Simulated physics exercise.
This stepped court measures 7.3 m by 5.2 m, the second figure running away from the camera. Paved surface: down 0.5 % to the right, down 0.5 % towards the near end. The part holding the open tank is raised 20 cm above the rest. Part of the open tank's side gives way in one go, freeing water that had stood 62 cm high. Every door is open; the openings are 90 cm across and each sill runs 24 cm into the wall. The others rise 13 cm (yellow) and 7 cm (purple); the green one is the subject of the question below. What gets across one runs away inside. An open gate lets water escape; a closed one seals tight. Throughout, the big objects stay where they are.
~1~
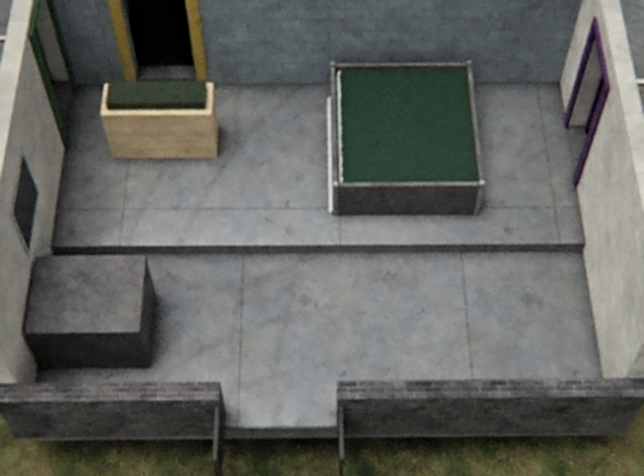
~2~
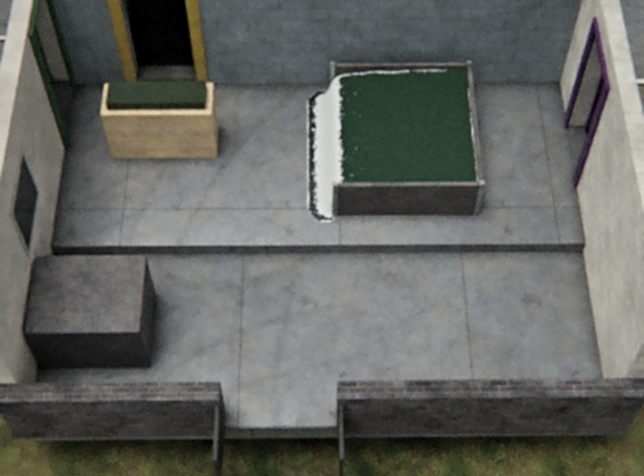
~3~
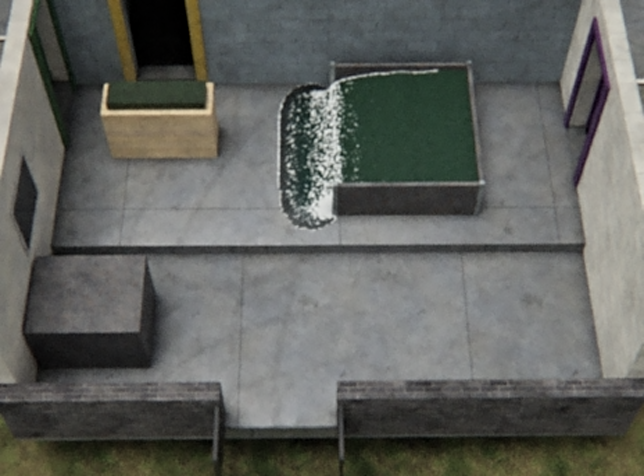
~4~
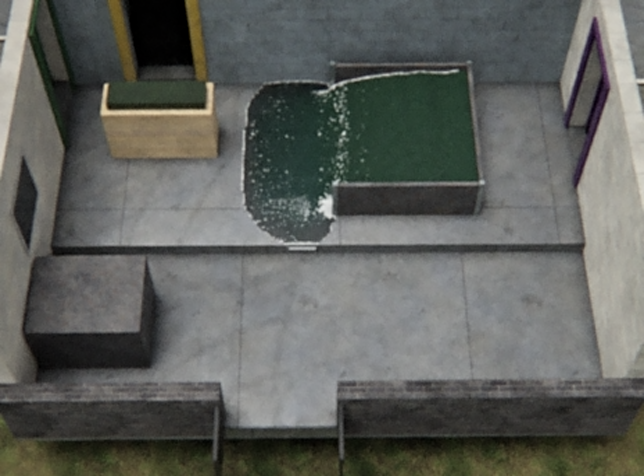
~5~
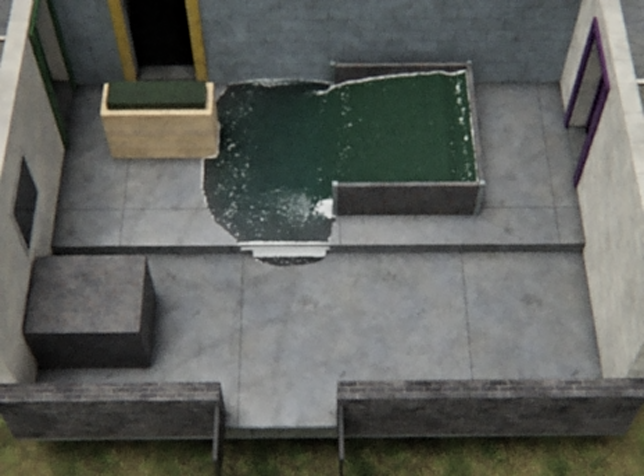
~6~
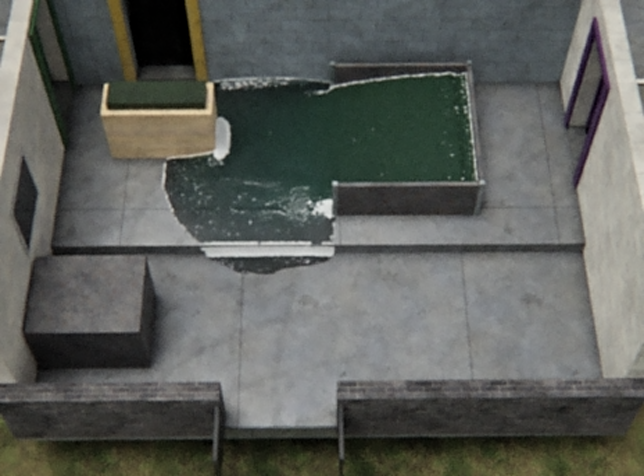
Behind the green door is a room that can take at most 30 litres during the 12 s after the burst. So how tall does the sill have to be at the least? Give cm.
It would have to be close to 25 cm high.
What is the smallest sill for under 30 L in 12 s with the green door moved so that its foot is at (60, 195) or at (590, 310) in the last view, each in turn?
You'd want roughly 18 cm there first, then roughly 10.0 cm.
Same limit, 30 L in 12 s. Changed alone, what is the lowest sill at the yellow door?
About 12.5 cm at yellow.
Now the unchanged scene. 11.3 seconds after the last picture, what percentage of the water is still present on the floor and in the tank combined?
Roughly 76 percent of the water remains.
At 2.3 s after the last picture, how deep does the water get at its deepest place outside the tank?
44 cm.
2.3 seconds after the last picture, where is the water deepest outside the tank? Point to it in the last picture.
Near pixel (53, 264).
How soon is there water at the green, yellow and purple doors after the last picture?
Green: 0.5 s; yellow: 0.1 s; purple: 5.5 s.
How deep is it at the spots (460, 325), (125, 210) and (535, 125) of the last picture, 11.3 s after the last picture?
I'd read roughly 7, 1 and 2 cm there.
Then, 0.7 s after the last picture water covers 35 % of the floor, deepest (39 cm) near (228, 149); 13 cm at the green door, 0 litres in over its 27 cm sill.
Then, 2.3 s after the last picture water covers 45 % of the floor, deepest (44 cm) near (53, 264); 30 cm at the green door, 12 litres in over its 27 cm sill.
Then, 11.3 s after the last picture water covers 80 % of the floor, deepest (14 cm) near (581, 273); 2 cm at the green door, 18 litres in over its 27 cm sill.
At the green door as built, the water peaked near 31 cm, 1.9 s after the last picture.
With a sill of 23 cm, 45 litres would have come in within the 12 s; with 31.5 cm, 3 litres. So under 30 litres takes about 25 cm.
